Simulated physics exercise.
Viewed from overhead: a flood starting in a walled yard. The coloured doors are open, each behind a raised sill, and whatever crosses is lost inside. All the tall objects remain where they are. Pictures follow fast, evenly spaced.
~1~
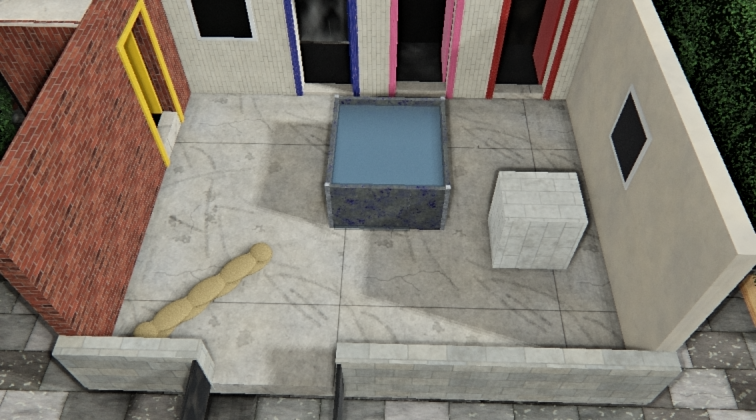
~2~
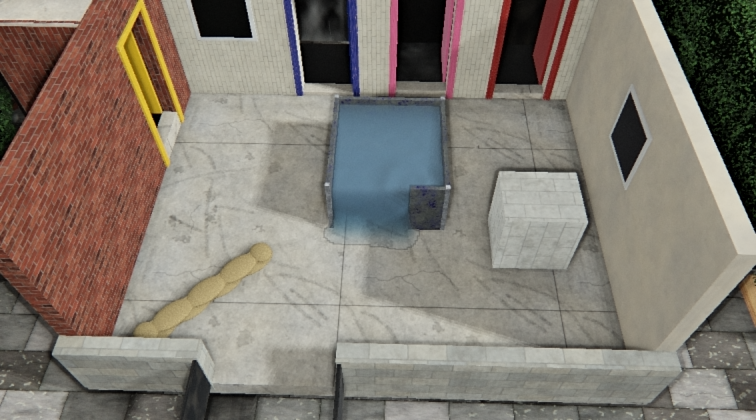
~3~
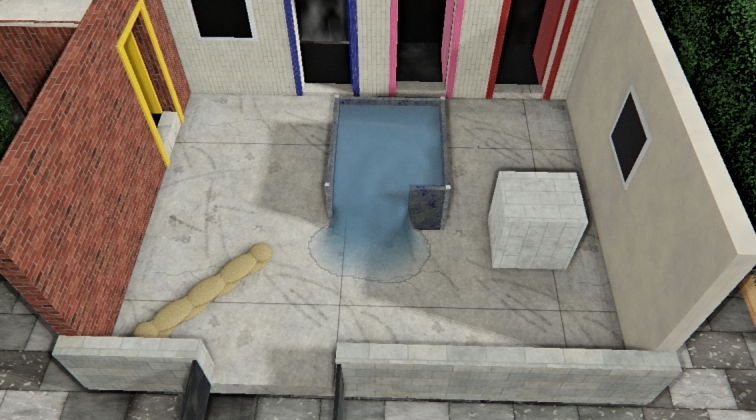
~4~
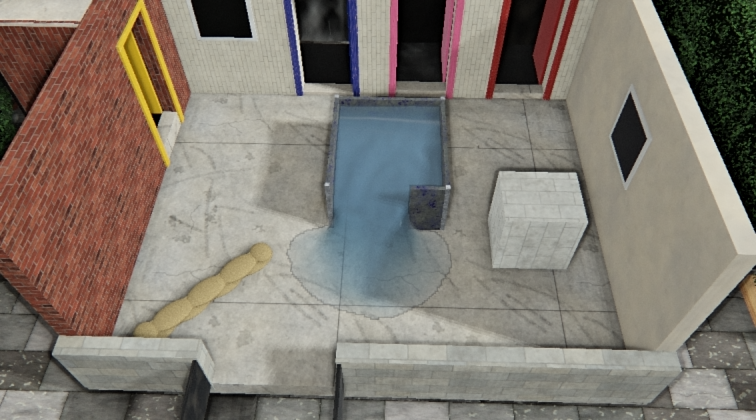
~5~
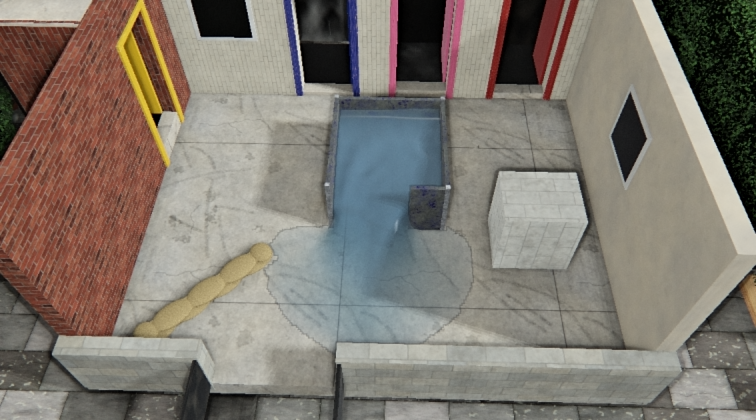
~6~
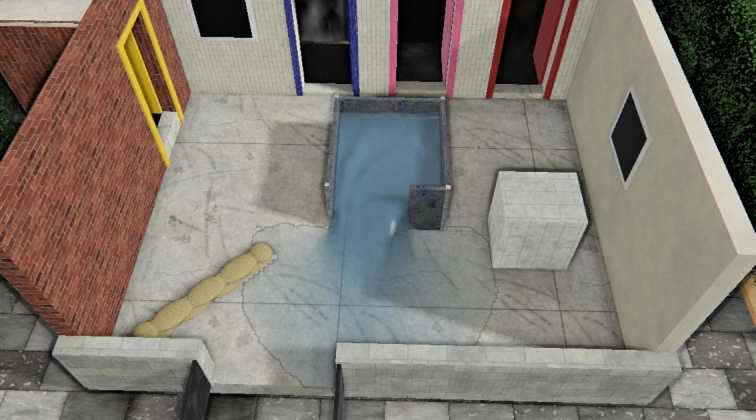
A big tank of still water in a walled yard opened at the front, and the water poured through the gap, spreading across the paving to the sandbags and the low front wall.
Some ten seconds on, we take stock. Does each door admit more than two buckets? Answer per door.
The red door: It does not; the blue door: It does not; the yellow door: It does not; the pink door: It does not.
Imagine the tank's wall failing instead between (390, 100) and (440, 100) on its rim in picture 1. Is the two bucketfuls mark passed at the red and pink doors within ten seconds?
Here the red door keeps within bounds, and the pink door gets too much.
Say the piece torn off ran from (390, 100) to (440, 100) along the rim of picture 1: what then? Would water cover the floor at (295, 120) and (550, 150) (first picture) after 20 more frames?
Soaked, Soaked.
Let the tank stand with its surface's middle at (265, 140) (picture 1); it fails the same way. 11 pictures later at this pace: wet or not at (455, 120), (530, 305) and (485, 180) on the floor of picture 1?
As listed: Untouched, untouched, untouched.
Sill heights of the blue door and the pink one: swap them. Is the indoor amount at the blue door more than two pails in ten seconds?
My reading: Blue door takes less.
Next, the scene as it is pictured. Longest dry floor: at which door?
I'd go with the blue one.
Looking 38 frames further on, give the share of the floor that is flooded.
My estimate is near 65 per cent.
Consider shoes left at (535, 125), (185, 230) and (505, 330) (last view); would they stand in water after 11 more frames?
Result, in that order: Not wetted / not wetted / wetted.
A moment on, water covers 30 % of the floor; the red door not reached, the blue door not reached, the yellow door not reached, the pink door not reached.
Next, water covers 30 % of the floor; the red door not reached, the blue door not reached, the yellow door not reached, the pink door not reached.
Then, water covers 50 % of the floor; the red door not reached, the blue door not reached, the yellow door not reached, the pink door not reached.
Later, water covers 65 % of the floor; the red door wet at the sill, nothing in, the blue door not reached, the yellow door wet at the sill, nothing in, the pink door wet at the sill, nothing in.
In the end, water covers 90 % of the floor; the red door wet at the sill, nothing in, the blue door wet at the sill, nothing in, the yellow door wet at the sill, nothing in, the pink door wet at the sill, nothing in.
